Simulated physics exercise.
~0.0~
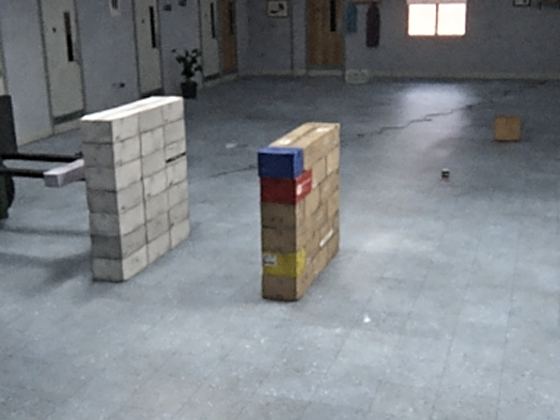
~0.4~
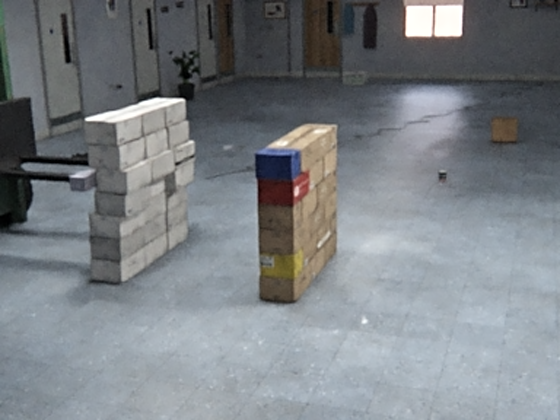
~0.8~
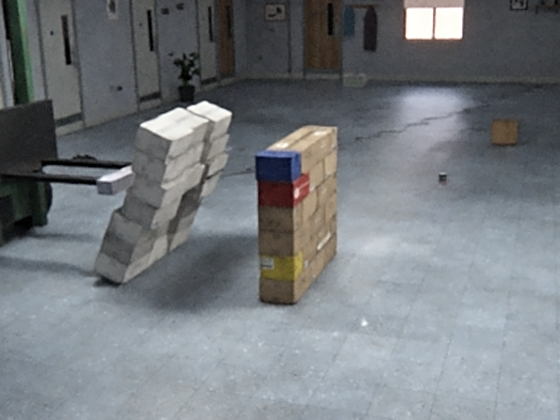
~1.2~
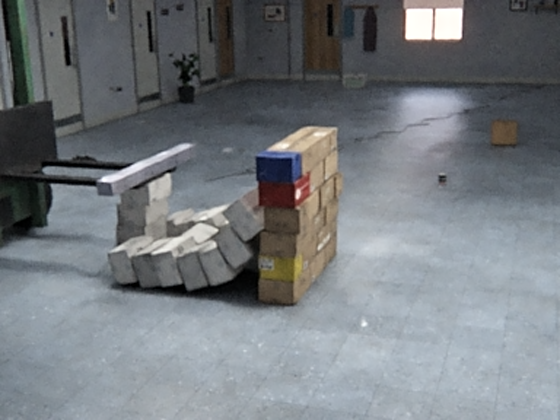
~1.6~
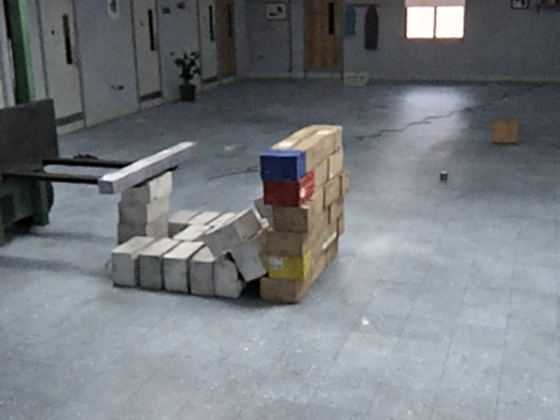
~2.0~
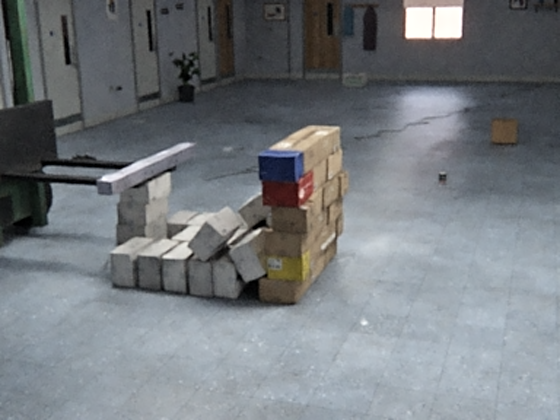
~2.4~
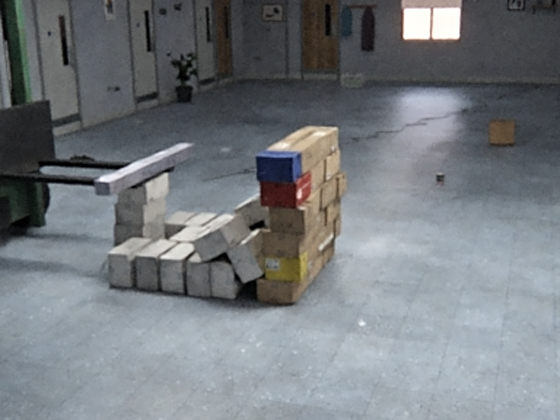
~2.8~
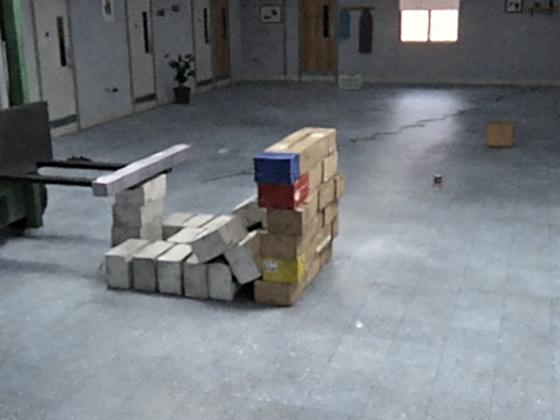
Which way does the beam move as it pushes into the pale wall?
The beam moves to the right, pushing into the pale wall before it stops.
